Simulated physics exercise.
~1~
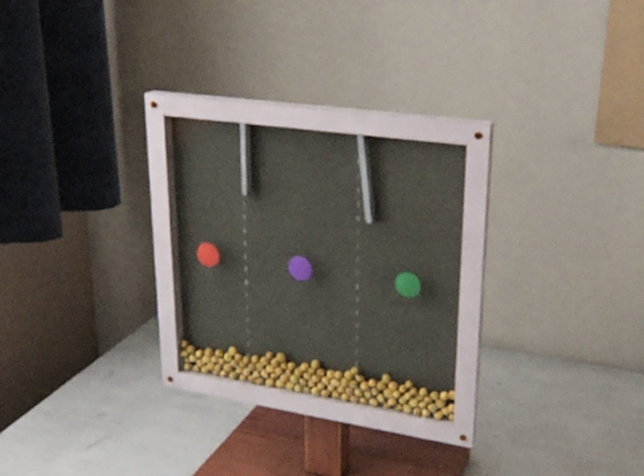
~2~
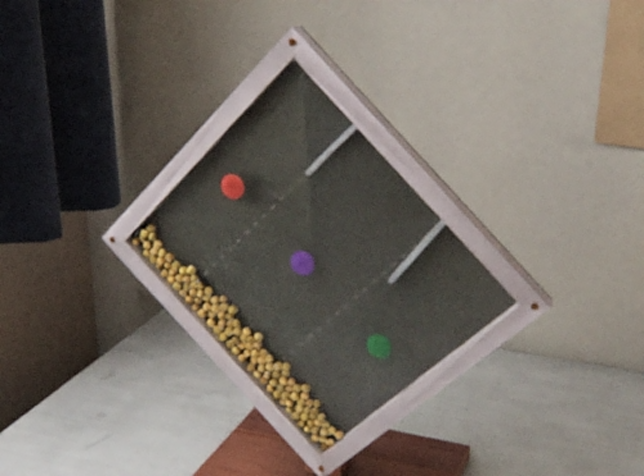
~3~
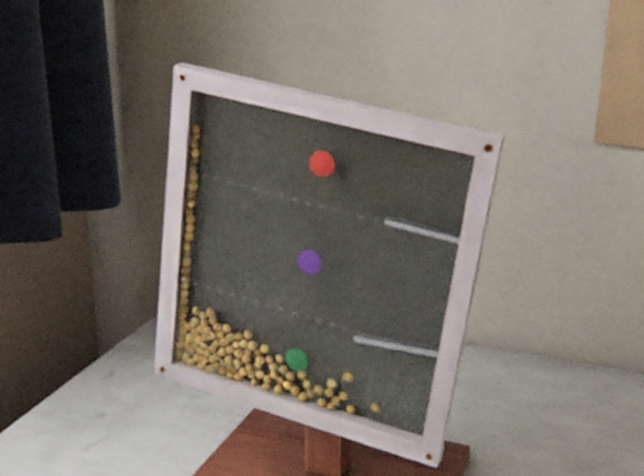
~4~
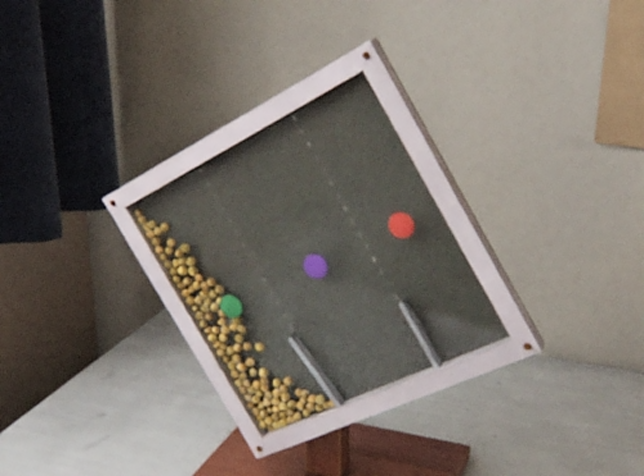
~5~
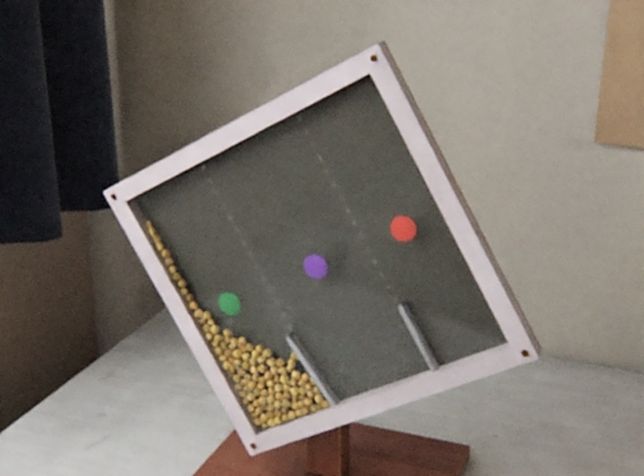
On a pale tabletop beside a dark curtain, a clear-faced square case on a wooden stand turns clockwise well past a quarter turn, and the chickpeas inside slide along its edges, finally settling in the lower left corner, in the green-dotted strip against a short divider.
